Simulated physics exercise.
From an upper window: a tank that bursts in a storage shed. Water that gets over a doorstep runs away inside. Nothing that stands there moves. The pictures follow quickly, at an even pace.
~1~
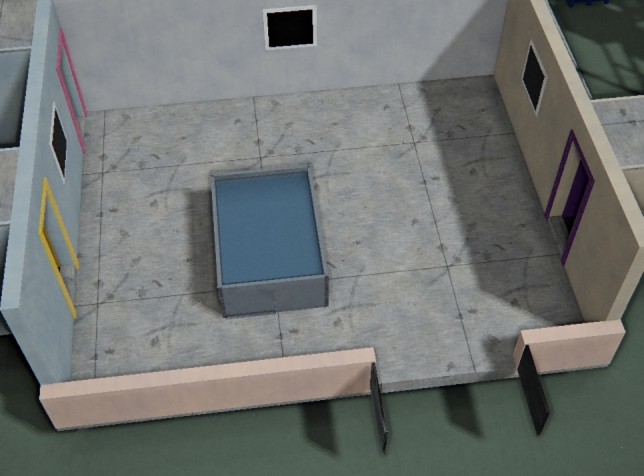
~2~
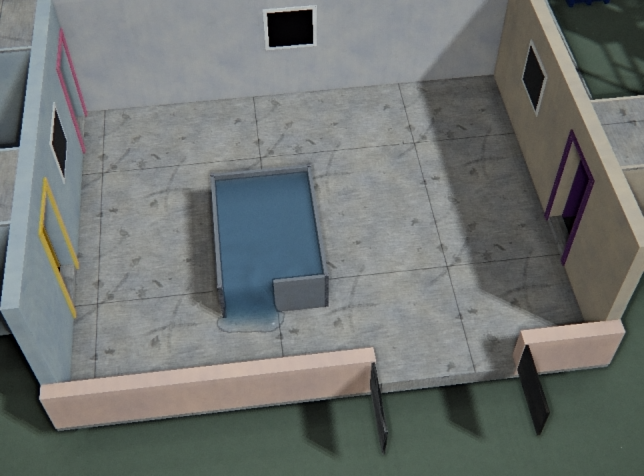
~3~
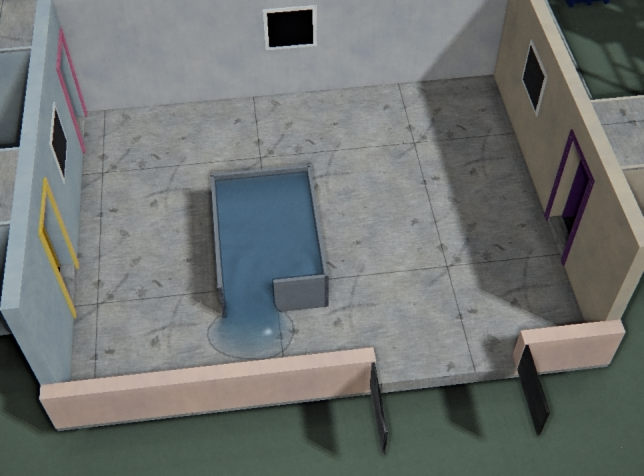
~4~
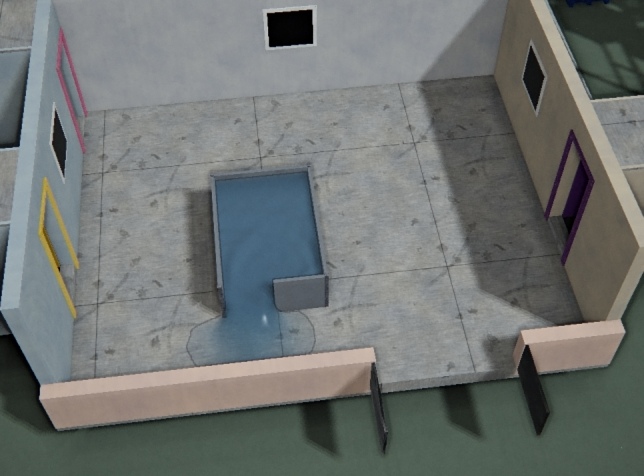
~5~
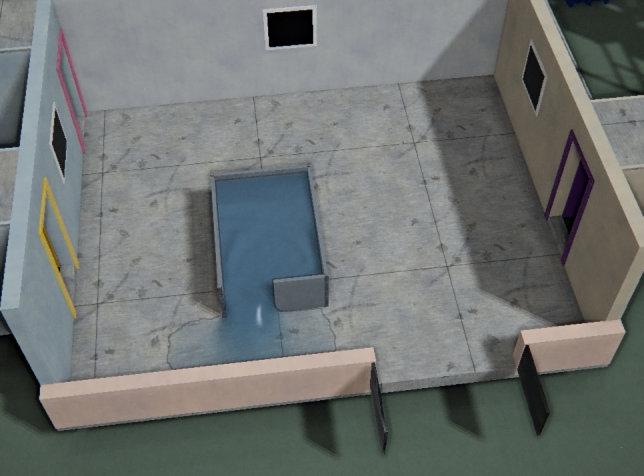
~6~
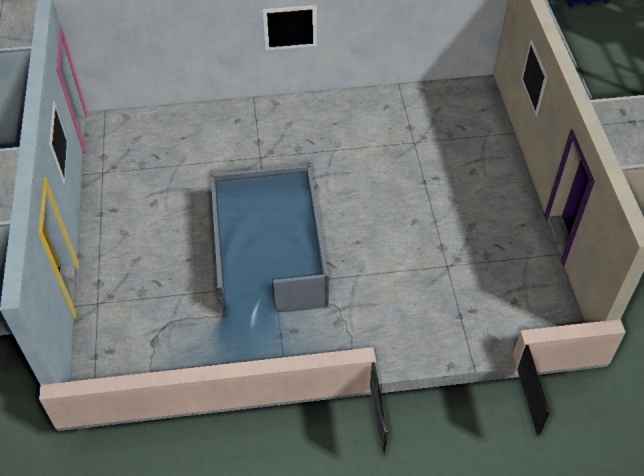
The footage shows a whole, still tank of blue water in a storage shed, seen from above, before a gap opens at the left of its near side and water pours out, spreading across the grey floor toward the low front wall.
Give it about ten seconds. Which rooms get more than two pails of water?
The yellow door stays under that; the pink door takes more than that; the purple door stays under that.
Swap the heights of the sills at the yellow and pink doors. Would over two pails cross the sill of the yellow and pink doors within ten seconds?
My reading: Yellow door lets more in; pink door lets less in.
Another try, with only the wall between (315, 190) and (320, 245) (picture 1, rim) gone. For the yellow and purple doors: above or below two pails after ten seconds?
The yellow door lets less in; the purple door lets more in.
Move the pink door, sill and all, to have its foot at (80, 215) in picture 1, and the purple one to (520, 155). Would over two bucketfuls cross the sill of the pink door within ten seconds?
My reading: The pink one is under.
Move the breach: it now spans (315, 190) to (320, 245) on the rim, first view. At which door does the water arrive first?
The purple door.
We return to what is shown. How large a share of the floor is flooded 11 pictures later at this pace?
Roughly 25 per cent.
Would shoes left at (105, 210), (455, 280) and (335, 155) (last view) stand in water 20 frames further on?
As listed: Covered, flooded, no water.
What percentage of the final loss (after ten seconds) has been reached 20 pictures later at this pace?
Roughly 25 per cent.
A moment on, water covers 10 % of the floor; the yellow door not reached, the pink door not reached, the purple door not reached.
Next, water covers 25 % of the floor; the yellow door wet at the sill, nothing in, the pink door not reached, the purple door not reached.
Then, water covers 50 % of the floor; the yellow door wet at the sill, nothing in, the pink door not reached, the purple door wet at the sill, nothing in.
Later, water covers 75 % of the floor; the yellow door wet at the sill, nothing in, the pink door under two buckets in, the purple door under two buckets in.
In the end, water covers 95 % of the floor; the yellow door wet at the sill, nothing in, the pink door over two buckets in, the purple door under two buckets in.
